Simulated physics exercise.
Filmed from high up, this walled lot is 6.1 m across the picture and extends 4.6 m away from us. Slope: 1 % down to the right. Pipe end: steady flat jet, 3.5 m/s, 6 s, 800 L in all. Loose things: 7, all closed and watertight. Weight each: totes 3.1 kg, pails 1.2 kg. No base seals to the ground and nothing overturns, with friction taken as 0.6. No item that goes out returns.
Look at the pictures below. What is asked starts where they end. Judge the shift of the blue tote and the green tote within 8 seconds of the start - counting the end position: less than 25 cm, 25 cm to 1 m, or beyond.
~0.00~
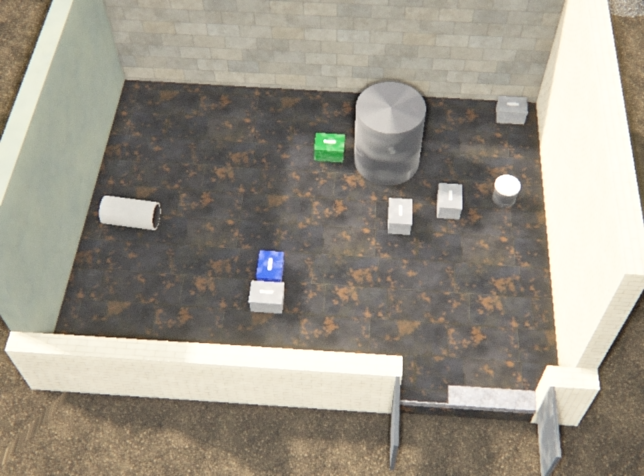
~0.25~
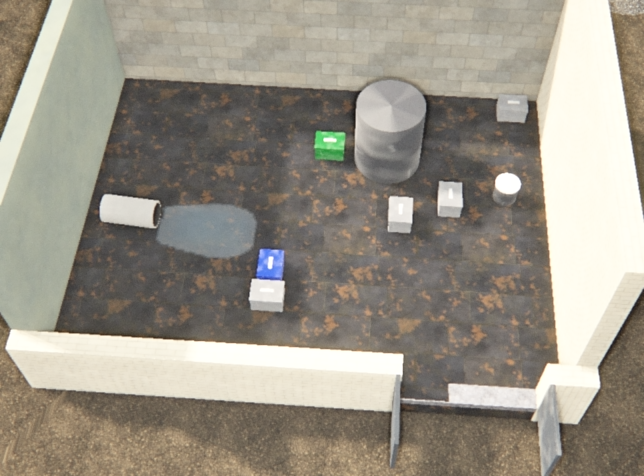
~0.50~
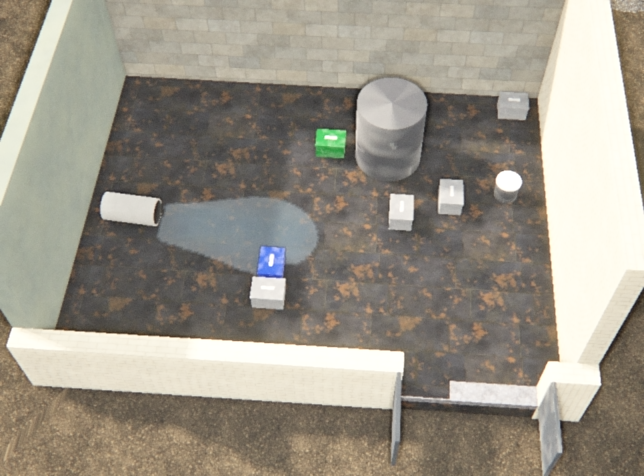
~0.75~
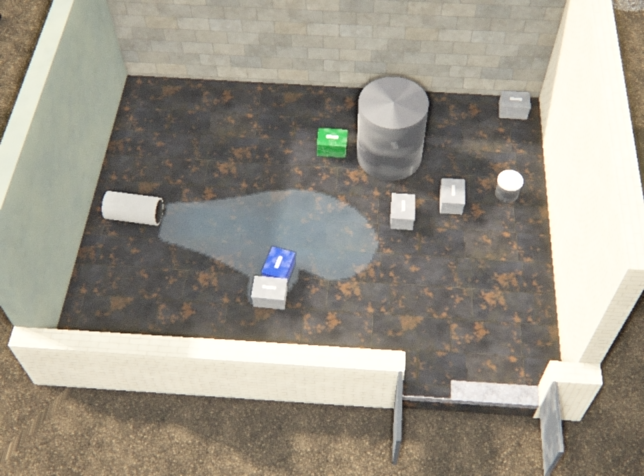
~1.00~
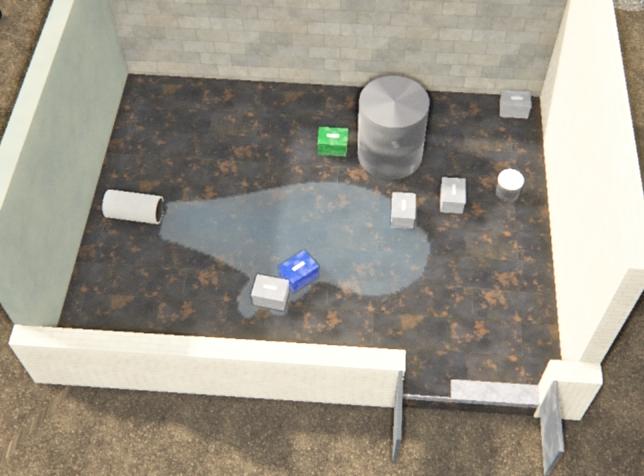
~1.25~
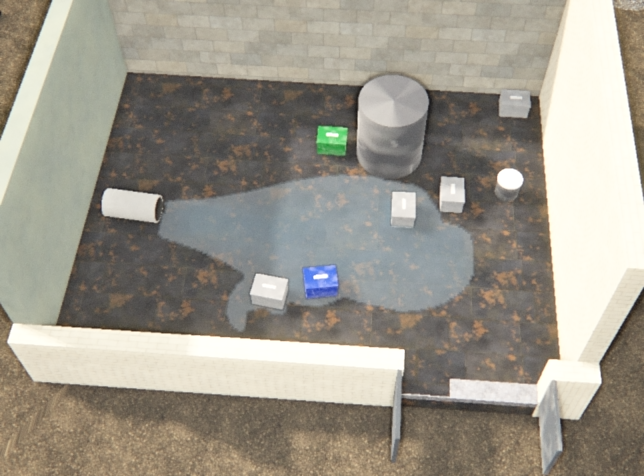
The blue tote gets carried off, the green tote stays put.
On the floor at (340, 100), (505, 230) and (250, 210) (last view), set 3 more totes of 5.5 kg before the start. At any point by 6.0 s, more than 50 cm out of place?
Going one by one: Stays closer, goes farther, goes farther.
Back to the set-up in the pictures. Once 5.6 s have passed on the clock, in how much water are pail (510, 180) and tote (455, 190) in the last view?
Roughly 2 and 3 cm.
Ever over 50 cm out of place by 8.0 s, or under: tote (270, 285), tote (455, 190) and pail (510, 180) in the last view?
Going one by one: Stays closer, goes farther, goes farther.
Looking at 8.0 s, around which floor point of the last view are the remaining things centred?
At about (366, 181).
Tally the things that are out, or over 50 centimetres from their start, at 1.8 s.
I count 2 of them.
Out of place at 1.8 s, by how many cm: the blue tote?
Shift by then: About 140 cm.
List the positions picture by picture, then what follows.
In the first frame, the blue tote at (270, 265), on the bottom; the green tote at (330, 142), on the bottom; water covers 0.0 m2; 0 of 7 have shifted.
In the second frame, the blue tote at (270, 263), on the bottom; the green tote at (330, 140) rests on the ground; water covers 0.8 m2; 0 of 7 have shifted.
In the third frame, the blue tote at (271, 261) rests on the ground; the green tote at (331, 138), on the bottom; water covers 1.7 m2; 0 of 7 have shifted.
In the fourth frame, the blue tote at (278, 263), on the bottom, 8 cm from its start; the green tote at (332, 137) rests on the ground; 2.8 m2 under water; 1 of 7 have shifted.
In the fifth frame, the blue tote at (298, 267) rests on the ground, 34 cm from its start; the green tote at (333, 136) rests on the ground; 4.2 m2 under water; 1 of 7 have shifted.
In the sixth frame, the blue tote at (321, 277) rests on the ground, 67 cm from its start; the green tote at (332, 135) rests on the ground; 5.7 m2 under water; 1 of 7 have shifted.
After 1.8 s the blue tote is near (368, 310), 1.4 m from its start, aground; the green tote is near (332, 135), 0.0 m from its start, aground; 0 of 7 are out; 1 afloat.
After 3.6 s the blue tote is near (396, 336), 1.9 m from its start, aground; the green tote is near (332, 135), 0.0 m from its start, aground; 0 of 7 are out; 3 afloat.
After 5.6 s the blue tote is near (397, 337), 1.9 m from its start, aground; the green tote is near (332, 135), 0.0 m from its start, aground; 0 of 7 are out; 2 afloat.
After 8.0 s the blue tote is near (417, 360), 2.2 m from its start, aground; the green tote is near (332, 135), 0.0 m from its start, aground; 0 of 7 are out; 2 afloat.
